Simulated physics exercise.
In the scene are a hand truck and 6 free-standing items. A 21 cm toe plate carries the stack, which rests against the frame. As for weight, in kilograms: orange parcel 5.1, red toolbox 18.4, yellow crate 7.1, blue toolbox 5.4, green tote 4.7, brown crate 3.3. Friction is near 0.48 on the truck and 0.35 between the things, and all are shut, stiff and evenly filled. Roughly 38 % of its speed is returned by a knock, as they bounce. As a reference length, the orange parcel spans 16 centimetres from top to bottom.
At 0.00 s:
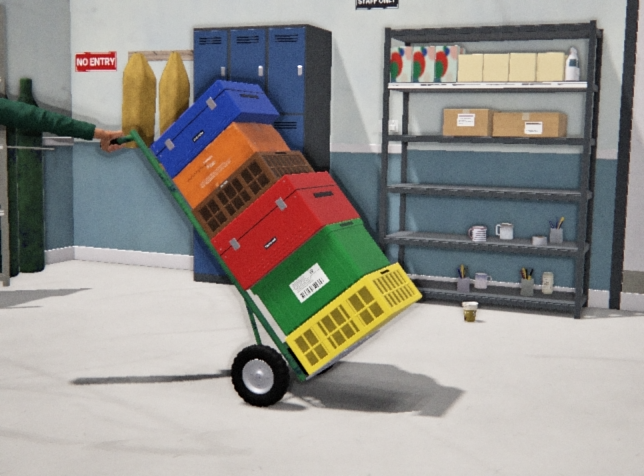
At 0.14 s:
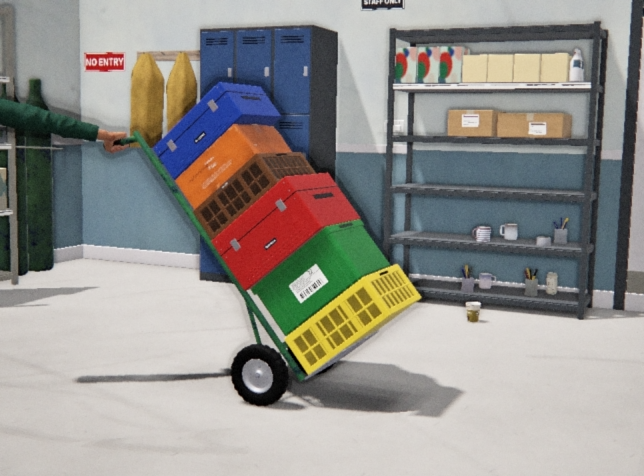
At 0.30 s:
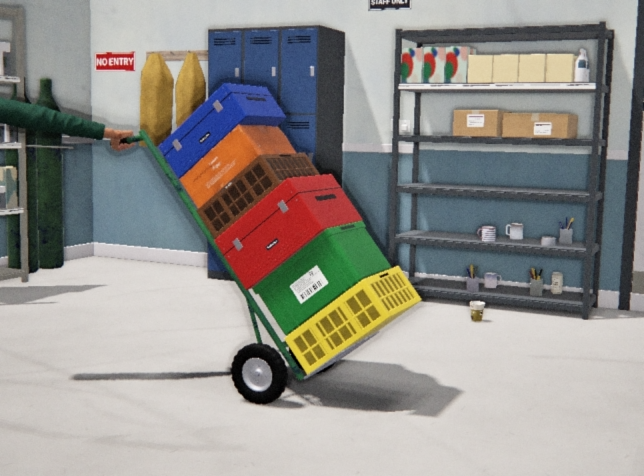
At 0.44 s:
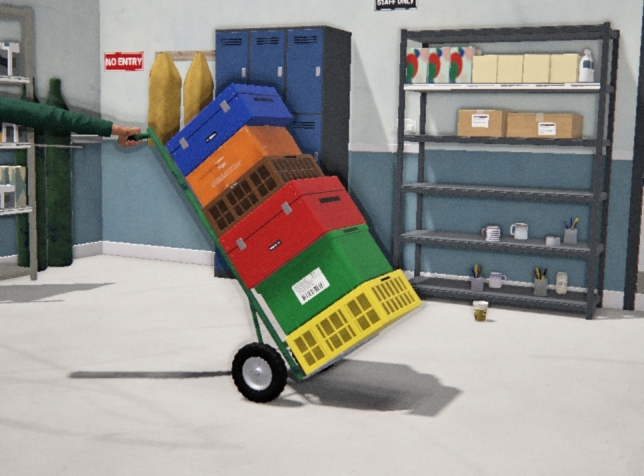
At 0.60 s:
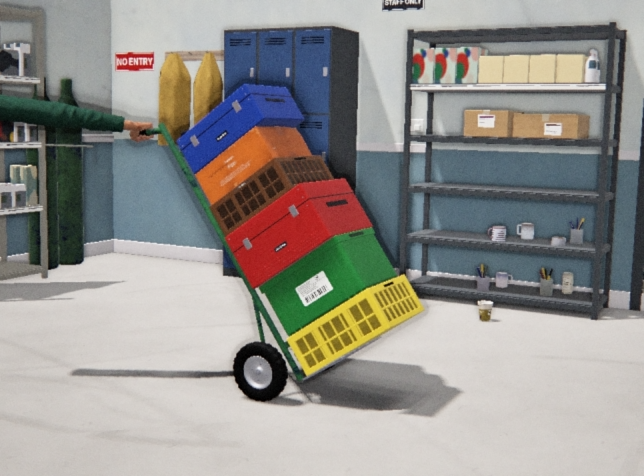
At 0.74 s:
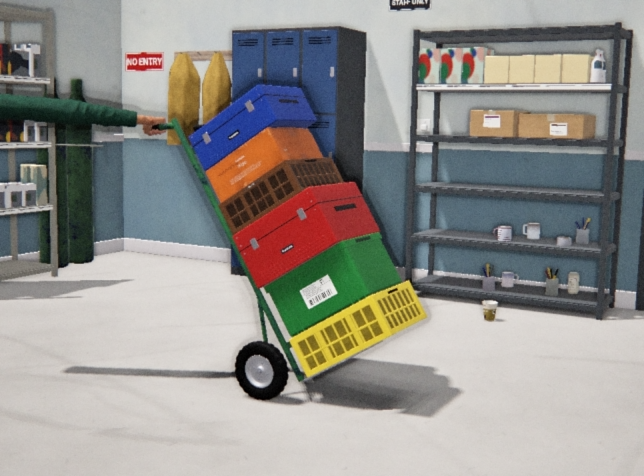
In a storeroom, a hand slowly raises a tilted hand truck stacked with colourful containers more upright.
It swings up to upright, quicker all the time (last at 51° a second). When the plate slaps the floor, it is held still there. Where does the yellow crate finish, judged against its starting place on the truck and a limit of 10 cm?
It finishes inside the limit.
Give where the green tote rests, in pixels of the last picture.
(373, 328).
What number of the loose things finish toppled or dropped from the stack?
The tally is 0.
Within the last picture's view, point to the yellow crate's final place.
Around (368, 376).
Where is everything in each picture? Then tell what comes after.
In the first frame, leaning back 40°; yellow crate (355, 317); orange parcel (234, 166).
In the second frame, leaning back 40°; blue toolbox (218, 132); green tote (323, 277).
In the third frame, leaning back 39°; brown crate (261, 195); orange parcel (240, 167).
In the fourth frame, leaning back 37°; red toolbox (294, 231); blue toolbox (230, 131).
In the fifth frame, leaning back 35°; green tote (330, 282); brown crate (274, 195).
In the sixth frame, leaning back 32°; yellow crate (359, 328); orange parcel (266, 165).
Around 1.34 s, leaning back 12°.
Around 1.64 s, truck upright; blue toolbox shifted 3 cm; orange parcel shifted 3 cm; brown crate shifted 2 cm.
Around 1.74 s, truck upright; blue toolbox shifted 11 cm; orange parcel shifted 9 cm; brown crate shifted 7 cm.
Around 1.84 s, truck upright; blue toolbox tipped 3° against what carries it; orange parcel shifted 13 cm; brown crate shifted 10 cm.
Finally (2.3 s), not toppled but over 10 cm from the start, orange parcel, blue toolbox and brown crate; the other 3 still in place (within 10 cm). Final places as that camera would see them, yellow crate near (368, 376).
